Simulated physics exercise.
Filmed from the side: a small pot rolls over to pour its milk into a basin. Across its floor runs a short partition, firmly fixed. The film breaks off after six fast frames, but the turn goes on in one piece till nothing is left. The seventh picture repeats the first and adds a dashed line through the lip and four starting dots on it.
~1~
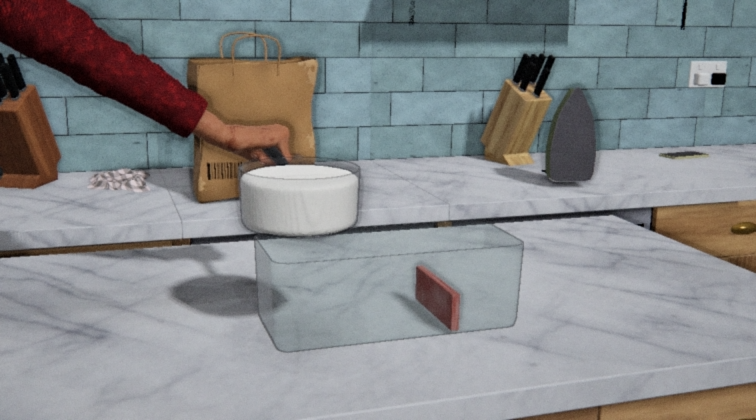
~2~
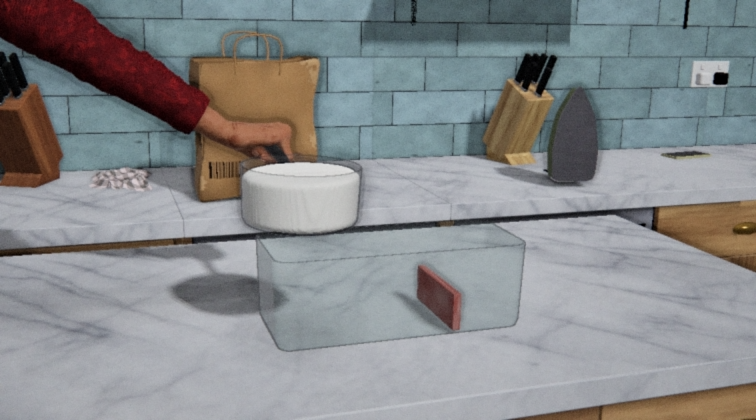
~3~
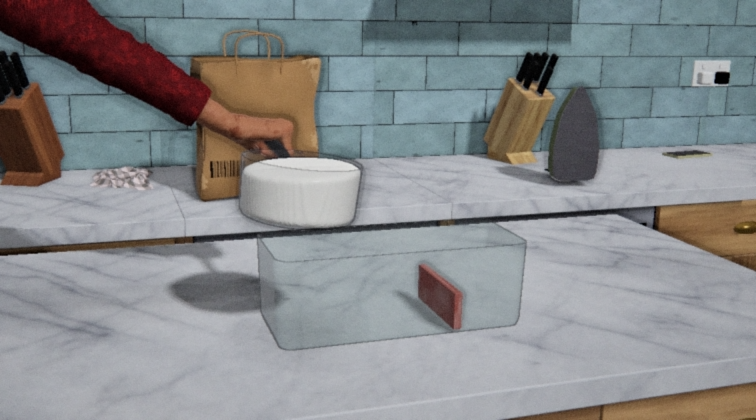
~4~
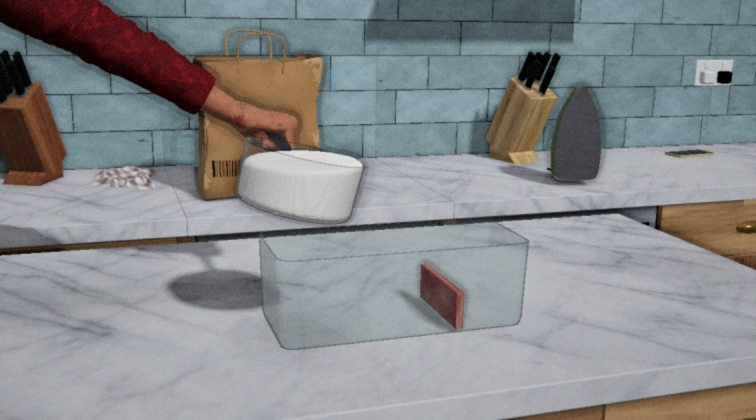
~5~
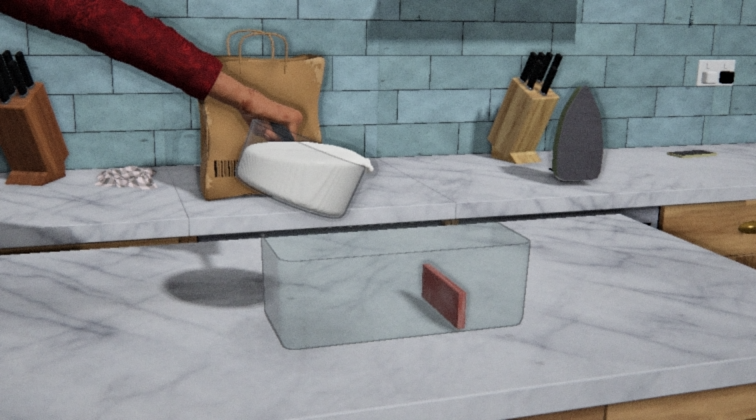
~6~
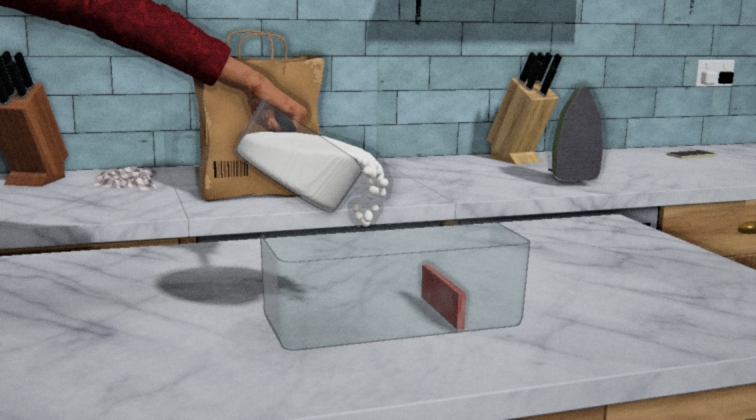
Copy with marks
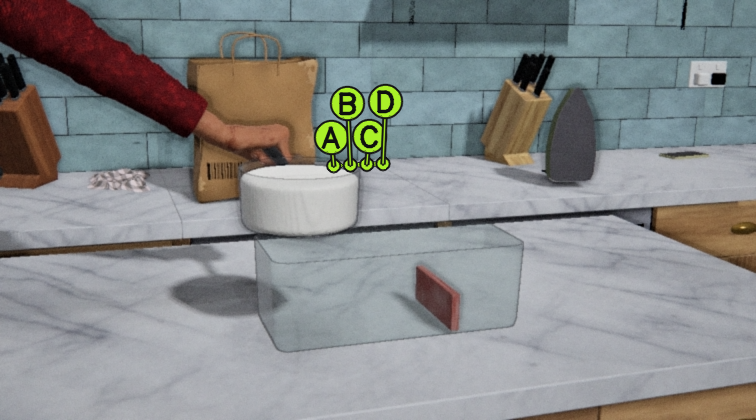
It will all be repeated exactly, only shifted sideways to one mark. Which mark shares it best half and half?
Best: C.
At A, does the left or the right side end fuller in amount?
The left one.
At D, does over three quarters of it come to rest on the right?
No, it does not.
On the marked copy, A at (333, 165); B at (350, 165); C at (366, 164); D at (383, 163).
With A, about 87 % ends left of the wall and 6 % right of it; 7 % is lost outside.
With B, about 72 % ends left of the wall and 26 % right of it.
With C, about 49 % ends left of the wall and 50 % right of it.
With D, about 38 % ends left of the wall and 61 % right of it.
